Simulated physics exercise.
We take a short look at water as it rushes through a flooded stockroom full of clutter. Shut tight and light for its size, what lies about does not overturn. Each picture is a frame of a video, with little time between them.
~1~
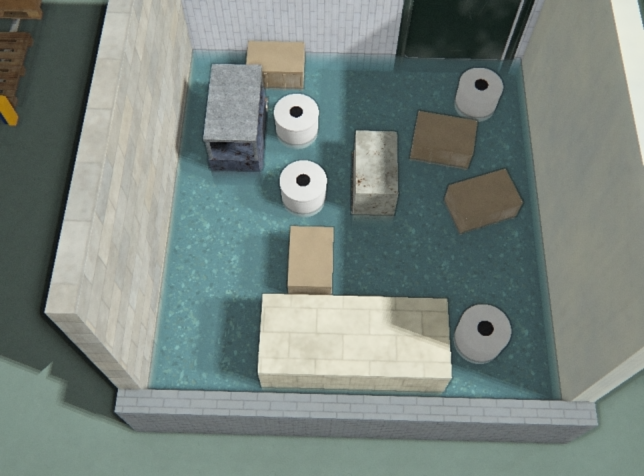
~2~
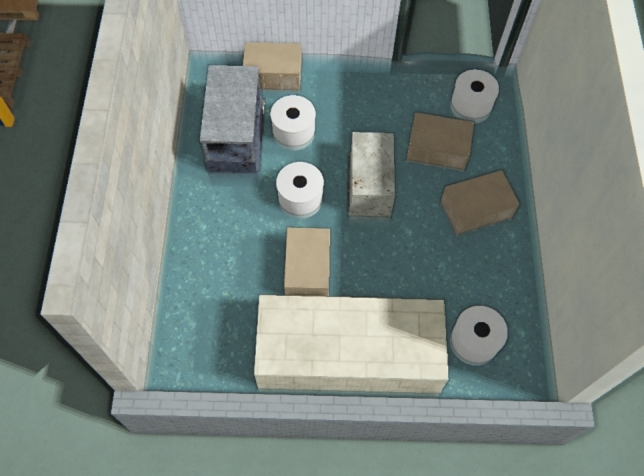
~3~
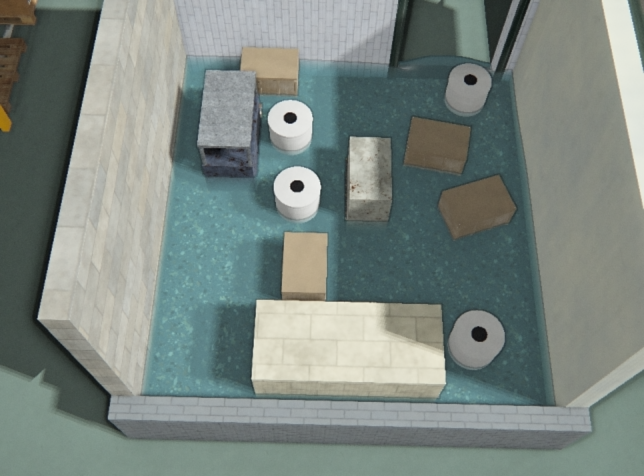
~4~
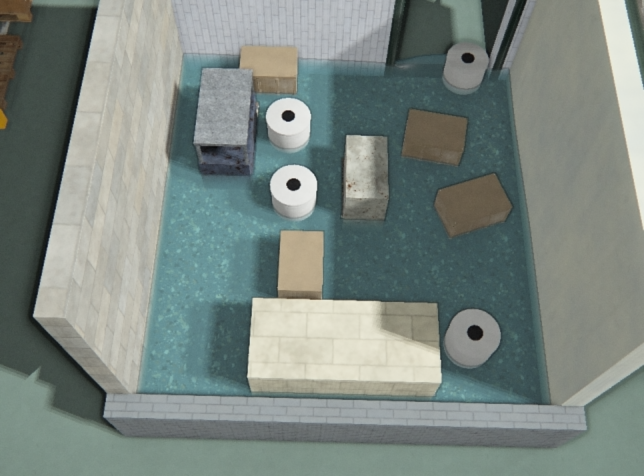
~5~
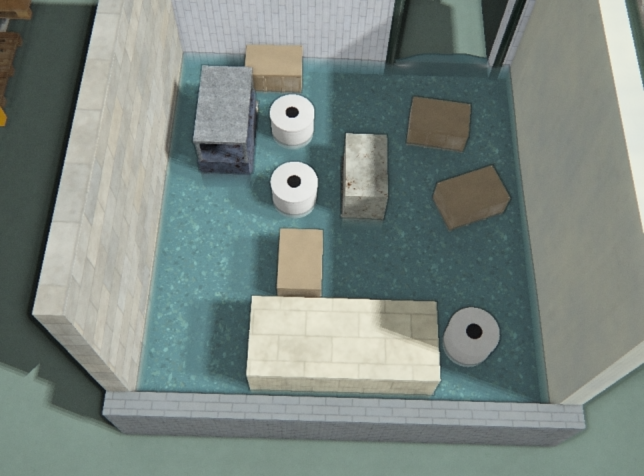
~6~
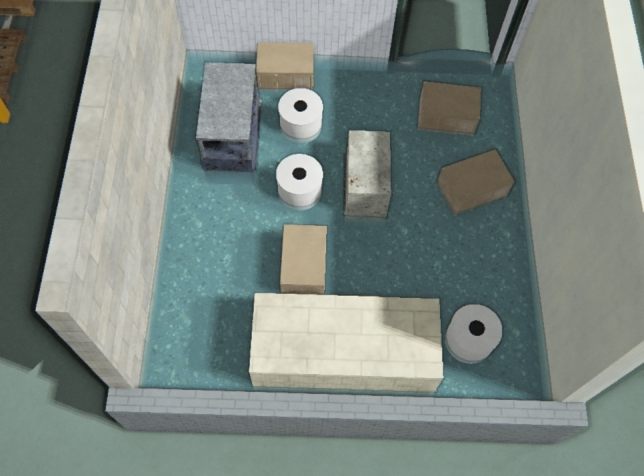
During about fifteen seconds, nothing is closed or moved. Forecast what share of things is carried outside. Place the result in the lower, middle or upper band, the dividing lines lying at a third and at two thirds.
It reaches two thirds.
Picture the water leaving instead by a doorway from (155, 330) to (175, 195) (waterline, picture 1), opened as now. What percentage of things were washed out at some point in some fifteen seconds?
Estimate: Near 50 %.
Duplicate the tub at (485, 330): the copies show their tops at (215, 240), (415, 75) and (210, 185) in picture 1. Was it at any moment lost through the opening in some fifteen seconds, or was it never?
Lab note - results by position: Retained, exited, retained.
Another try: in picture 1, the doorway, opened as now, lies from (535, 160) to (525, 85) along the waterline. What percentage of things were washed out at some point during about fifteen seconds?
It works out at 80 percent.
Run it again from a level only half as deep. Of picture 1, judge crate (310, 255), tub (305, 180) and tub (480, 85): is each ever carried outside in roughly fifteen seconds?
In that order: Remains, remains, swept away.
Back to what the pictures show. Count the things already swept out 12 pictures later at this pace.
Count: 3.
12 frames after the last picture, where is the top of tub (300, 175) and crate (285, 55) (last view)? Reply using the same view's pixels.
First top about at (355, 87); second top about at (417, 51).
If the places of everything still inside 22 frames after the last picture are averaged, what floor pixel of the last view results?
I'd say somewhere close to (459, 238).
A moment on, 1 of 8 are out; 7 afloat.
Next, 3 of 8 are out; 5 afloat.
Later, 6 of 8 are out; 2 afloat.
In the end, 6 of 8 are out; 2 afloat.
